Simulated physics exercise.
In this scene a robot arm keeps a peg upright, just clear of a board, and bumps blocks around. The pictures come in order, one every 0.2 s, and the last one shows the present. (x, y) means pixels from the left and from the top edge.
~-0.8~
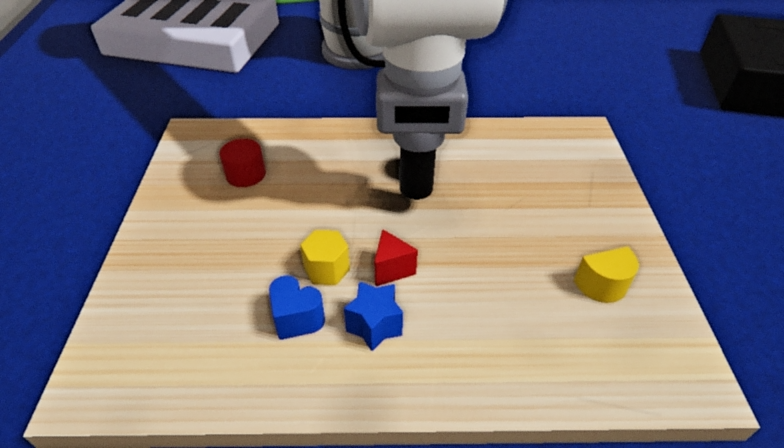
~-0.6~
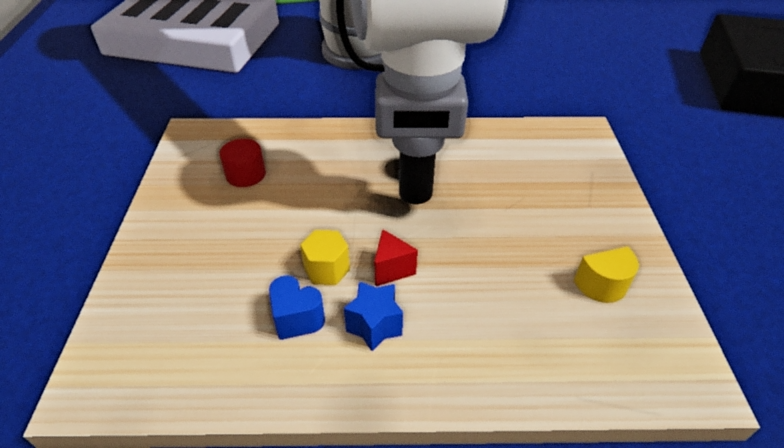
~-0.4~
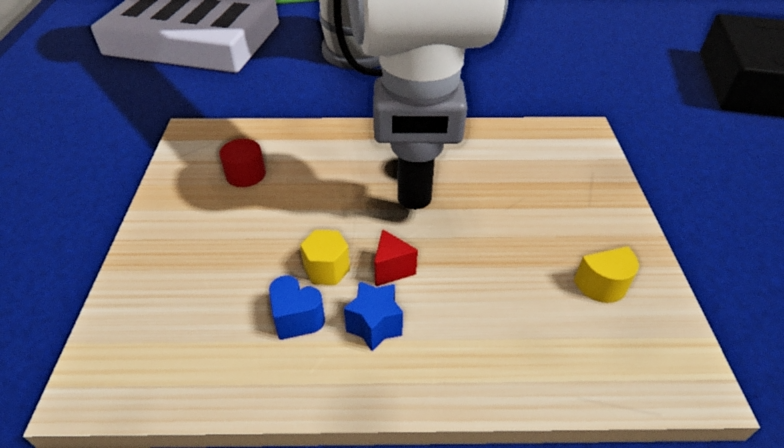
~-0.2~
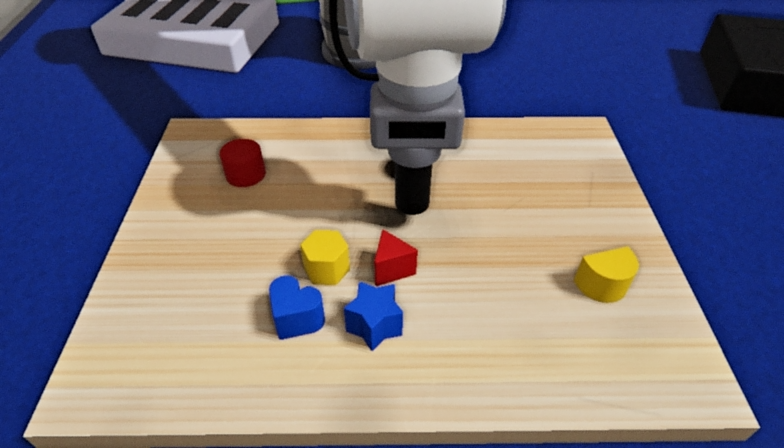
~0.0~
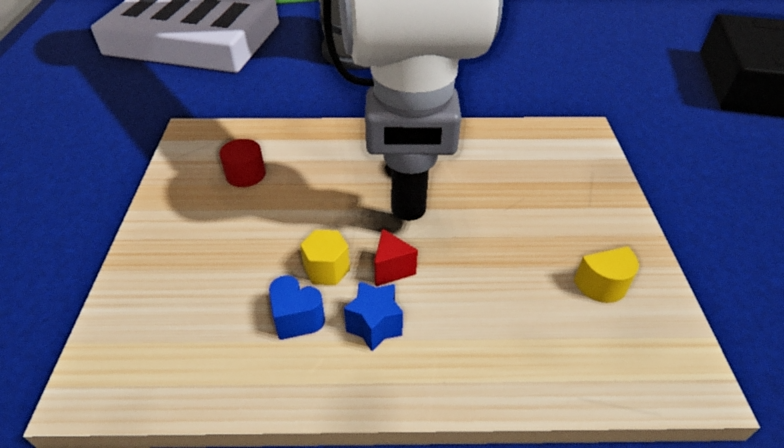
On a pale wooden board over a blue surface, a robot arm holds its black peg above a red triangle, a yellow hexagon, and a blue heart and star. The arm inches toward the viewer, drifting very slightly left, and the peg draws nearer the triangle while every block stays still.
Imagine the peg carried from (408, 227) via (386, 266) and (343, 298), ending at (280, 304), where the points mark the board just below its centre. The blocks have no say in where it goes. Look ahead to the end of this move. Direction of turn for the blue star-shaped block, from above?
I'd predict that, seen from above, the blue star-shaped block rotates clockwise.
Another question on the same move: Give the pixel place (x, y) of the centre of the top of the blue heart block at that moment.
It will likely be found at (261, 310).
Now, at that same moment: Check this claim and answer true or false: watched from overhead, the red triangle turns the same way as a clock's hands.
It is false.
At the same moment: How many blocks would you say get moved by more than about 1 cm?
At least three of them.
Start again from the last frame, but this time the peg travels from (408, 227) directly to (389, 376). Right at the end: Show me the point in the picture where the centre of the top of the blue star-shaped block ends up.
The middle of its upper face will lie at (344, 348).
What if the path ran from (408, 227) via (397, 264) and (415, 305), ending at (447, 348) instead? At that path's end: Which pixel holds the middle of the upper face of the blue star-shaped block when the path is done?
Most likely (366, 323).
What follows on the original path. One third of the way, peg at (386, 248); blue star-shaped block at (375, 306); red triangle at (386, 268), turned 40° anticlockwise.
Two thirds of the way, peg at (340, 281); blue star-shaped block at (374, 322), turned 20° clockwise; red triangle at (385, 288), turned 70° anticlockwise.
At the end, peg at (276, 286); blue heart block at (261, 310), turned 20° anticlockwise; yellow hexagon at (320, 243), turned 15° clockwise; blue star-shaped block at (374, 322), turned 20° clockwise; red triangle at (385, 288), turned 70° anticlockwise.
